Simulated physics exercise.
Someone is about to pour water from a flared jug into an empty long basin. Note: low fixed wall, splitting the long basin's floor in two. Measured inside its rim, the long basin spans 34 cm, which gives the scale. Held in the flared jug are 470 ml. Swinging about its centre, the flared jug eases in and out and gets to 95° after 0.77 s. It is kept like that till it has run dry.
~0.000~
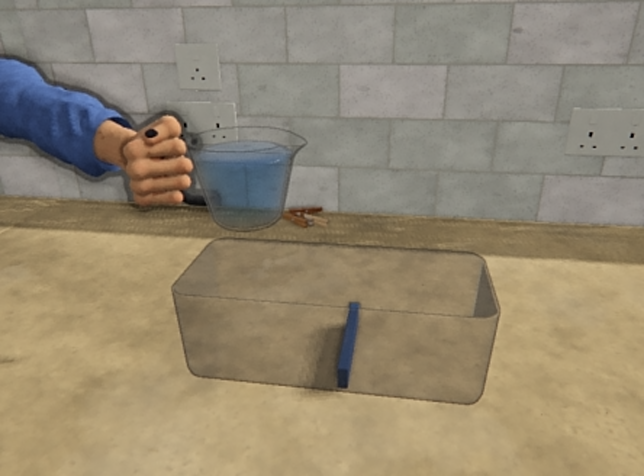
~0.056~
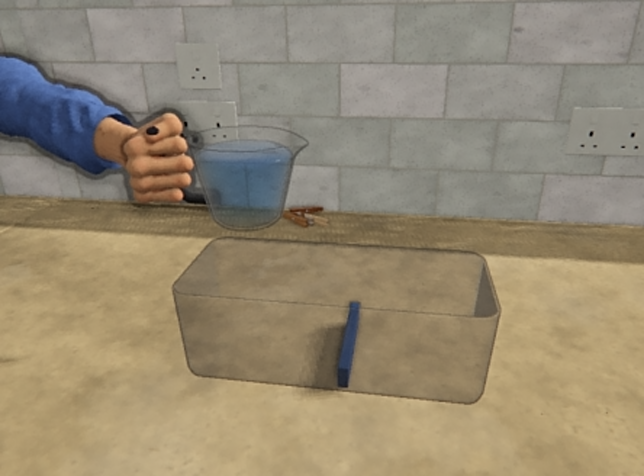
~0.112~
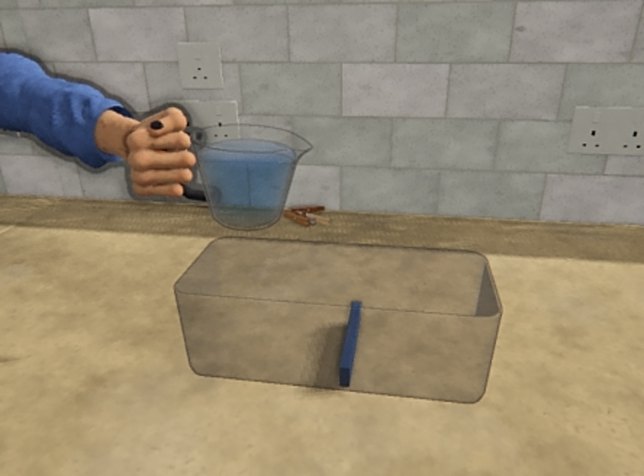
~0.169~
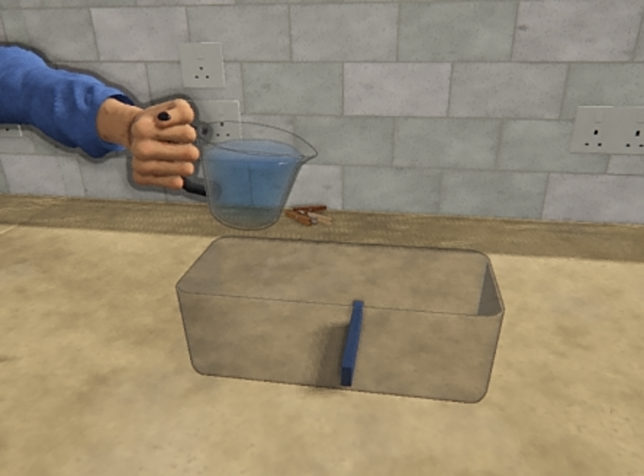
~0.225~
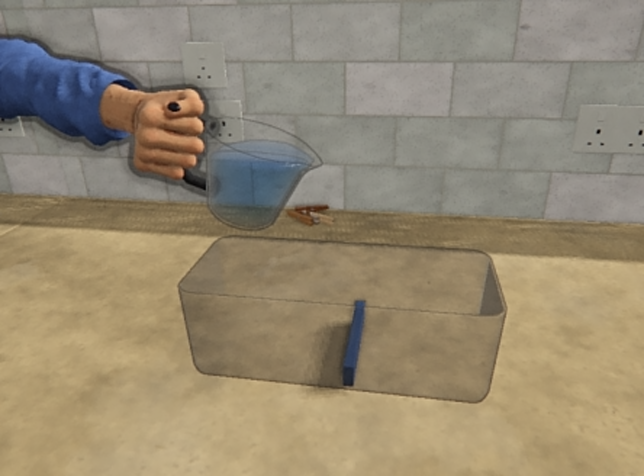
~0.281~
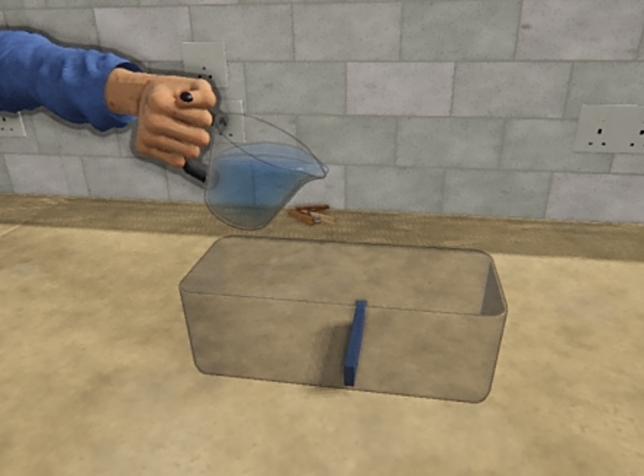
A hand in a blue sleeve holds a clear flared jug of blue water at the left, above a mottled tan worktop seen from slightly above, before a grey tiled wall with sockets. Below sits an empty, clear long basin with a blue upright divider, and a small reddish-brown object lies behind. The hand steadily tilts the jug rightward, while the view shifts very slightly.
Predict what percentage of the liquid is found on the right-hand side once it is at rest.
About 60 % is on the right.
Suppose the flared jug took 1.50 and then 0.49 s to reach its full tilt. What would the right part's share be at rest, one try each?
In order, 70 and 50 per cent.
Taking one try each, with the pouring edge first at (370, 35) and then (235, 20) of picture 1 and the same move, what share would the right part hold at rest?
85 in a hundred, followed by 10 in a hundred.
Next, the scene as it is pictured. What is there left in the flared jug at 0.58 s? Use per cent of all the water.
Close to 46 in a hundred.
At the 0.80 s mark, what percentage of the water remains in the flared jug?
8 in a hundred, give or take.
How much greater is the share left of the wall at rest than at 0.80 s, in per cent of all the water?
I'd put it at some 12 percent.
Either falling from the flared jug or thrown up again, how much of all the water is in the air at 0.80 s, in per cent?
Around 7 percent of the liquid.
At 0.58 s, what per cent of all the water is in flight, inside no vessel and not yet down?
Some 24 per cent, I reckon.
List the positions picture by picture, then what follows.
It leans 0°; its right rim is at (307, 142); the water meets the walls at (199, 149) and (294, 152); the long basin's rim runs from (193, 264) to (491, 284); the wall's top is at (349, 334), in the first picture.
It leans 1°; its right rim is at (308, 143); the water meets the walls at (200, 148) and (294, 152), in the second picture.
It leans 5°; its right rim is at (312, 147); the water meets the walls at (204, 147) and (297, 153), in the third picture.
It leans 11°; its right rim is at (318, 154); the water meets the walls at (209, 146) and (305, 154), in the fourth picture.
It leans 19°; its right rim is at (323, 164); the water meets the walls at (213, 149) and (314, 156), in the fifth picture.
It leans 28°; its right rim is at (326, 175); the water meets the walls at (216, 154) and (321, 167); 2 per cent is over the edge, in the sixth picture.
Then, 0.58 s in, the tilt is 81° and 46 per cent is still to pour, 3 is left of the wall and 27 right of it.
Then, 0.80 s in, the tilt is 95° and 8 per cent is still to pour, 27 is left of the wall and 58 right of it.
Then, 1.02 s in, the tilt is 95° and 0 per cent is still to pour, 38 is left of the wall and 60 right of it.
Then, 1.27 s in, the tilt is 95° and 0 per cent is still to pour, 39 is left of the wall and 60 right of it.
Finally, 39 per cent lies left of the wall, 60 right of it and 1 outside.
